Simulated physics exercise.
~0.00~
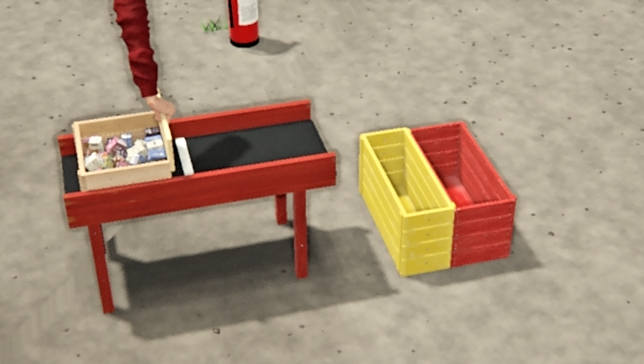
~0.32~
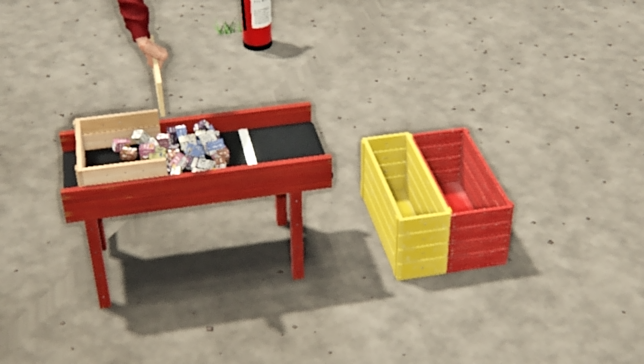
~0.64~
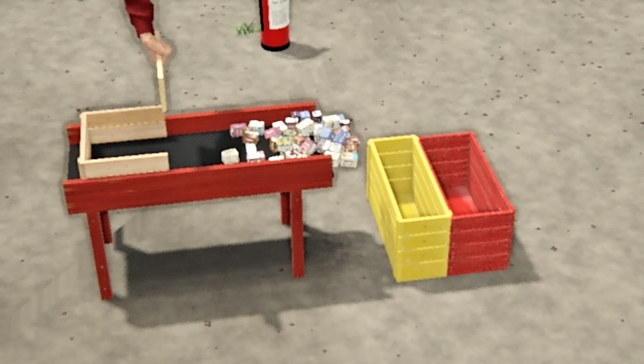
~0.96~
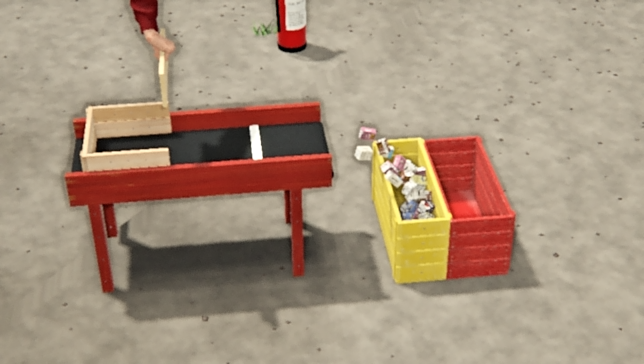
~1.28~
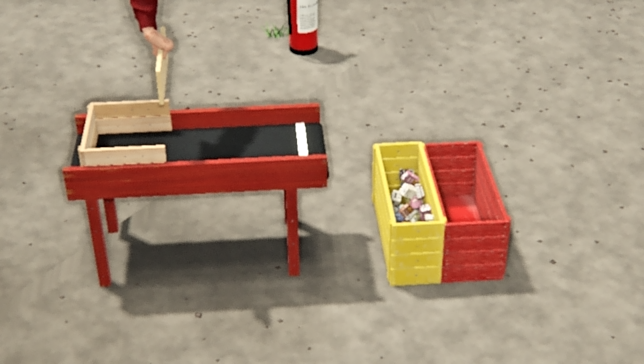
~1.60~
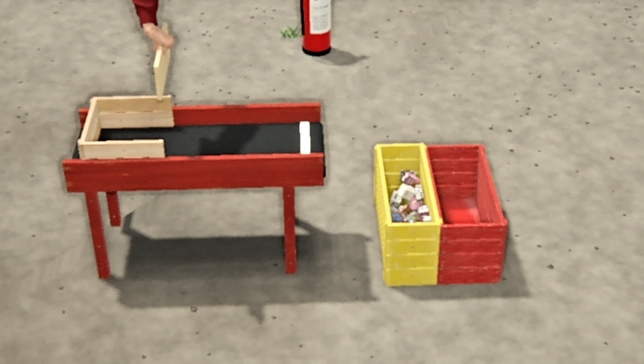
The video shows a hand lifting the gate of a wooden pen on a red-framed table with a black belt, letting a pile of small cartons ride right and drop off the end. They land in the yellow box, while the adjoining red tote stays empty.
